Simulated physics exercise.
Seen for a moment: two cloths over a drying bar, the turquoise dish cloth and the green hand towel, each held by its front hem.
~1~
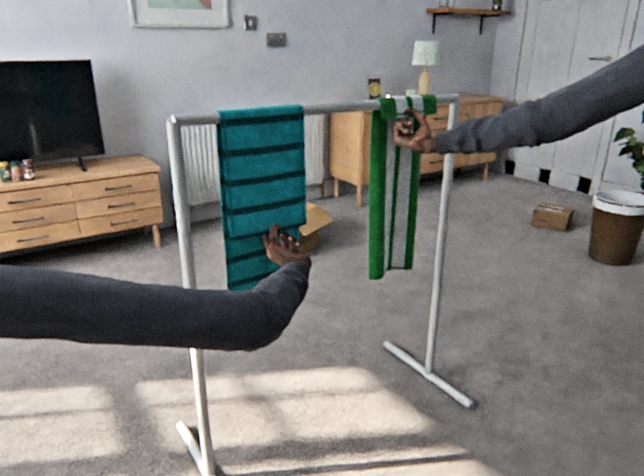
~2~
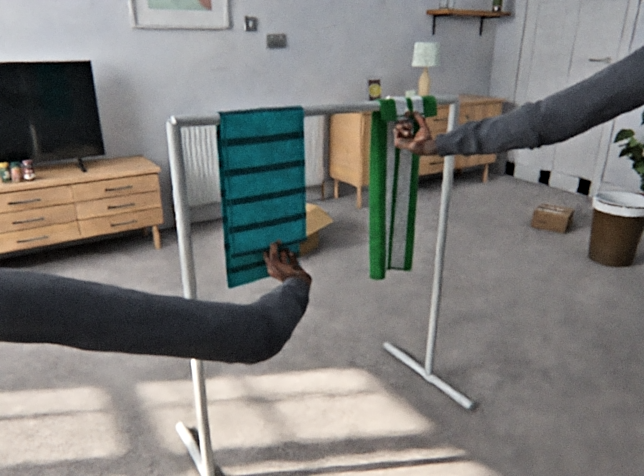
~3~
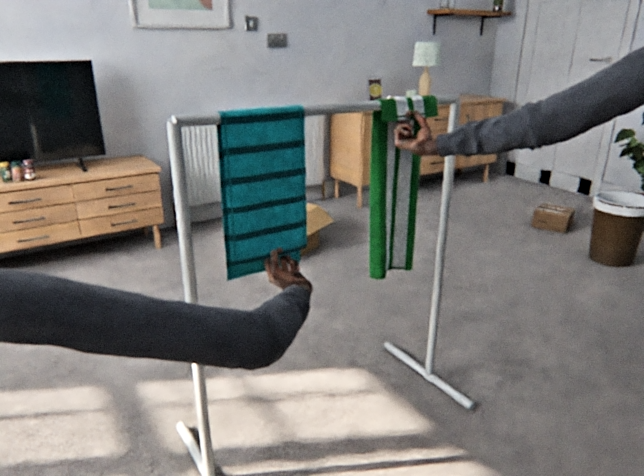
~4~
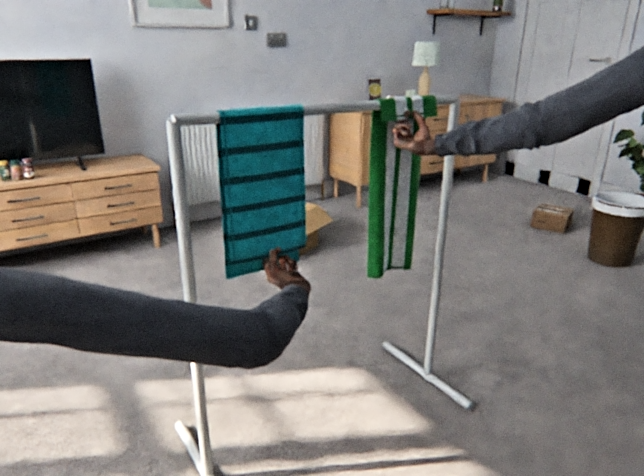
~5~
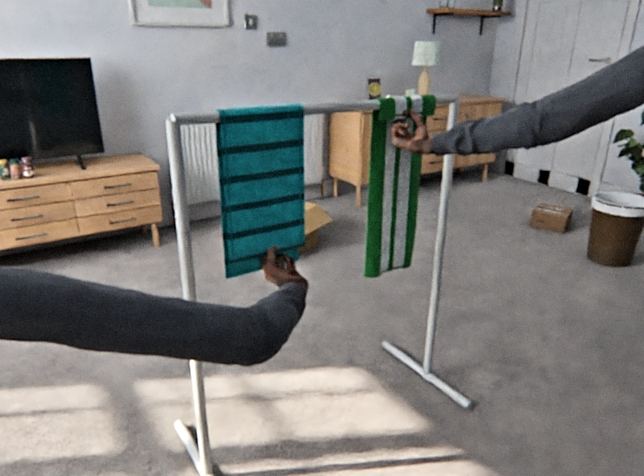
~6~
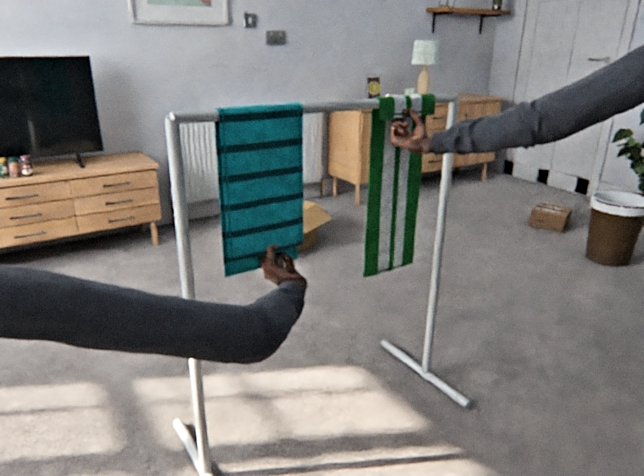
Two hands hold a turquoise cloth and a green towel nearly still over a bar.
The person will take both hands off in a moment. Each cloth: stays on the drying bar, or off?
One by one: The turquoise dish cloth stays up; the green hand towel comes down.
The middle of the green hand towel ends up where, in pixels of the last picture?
Near (377, 389).
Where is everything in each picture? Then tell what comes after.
Dish cloth front hem (289, 224), back hem (283, 282); hand towel front hem (396, 113), back hem (384, 273), in the first picture.
Dish cloth front hem (289, 240); hand towel front hem (396, 115), in the second picture.
Dish cloth front hem (290, 248); hand towel front hem (397, 116), in the third picture.
Dish cloth front hem (289, 247); hand towel front hem (396, 115), in the fourth picture.
Dish cloth front hem (287, 246); hand towel front hem (395, 115), in the fifth picture.
Dish cloth front hem (286, 244), back hem (281, 259), front almost as long as the back; hand towel front hem (394, 113), back hem (378, 270), front far shorter than the back, in the sixth picture.
Then, 0.36 s after the last picture, dish cloth still hanging; hand towel clear of the rail and dropping near (391, 237).
Then, 0.62 s after the last picture, dish cloth still hanging; hand towel in a heap on the floor near (379, 384).
Then, 0.92 s after the last picture, dish cloth still hanging; hand towel in a heap on the floor near (377, 389).
At rest, dish cloth still hanging; hand towel in a heap on the floor near (377, 389). The turquoise dish cloth hangs there and the green hand towel is pulled off by its long side.
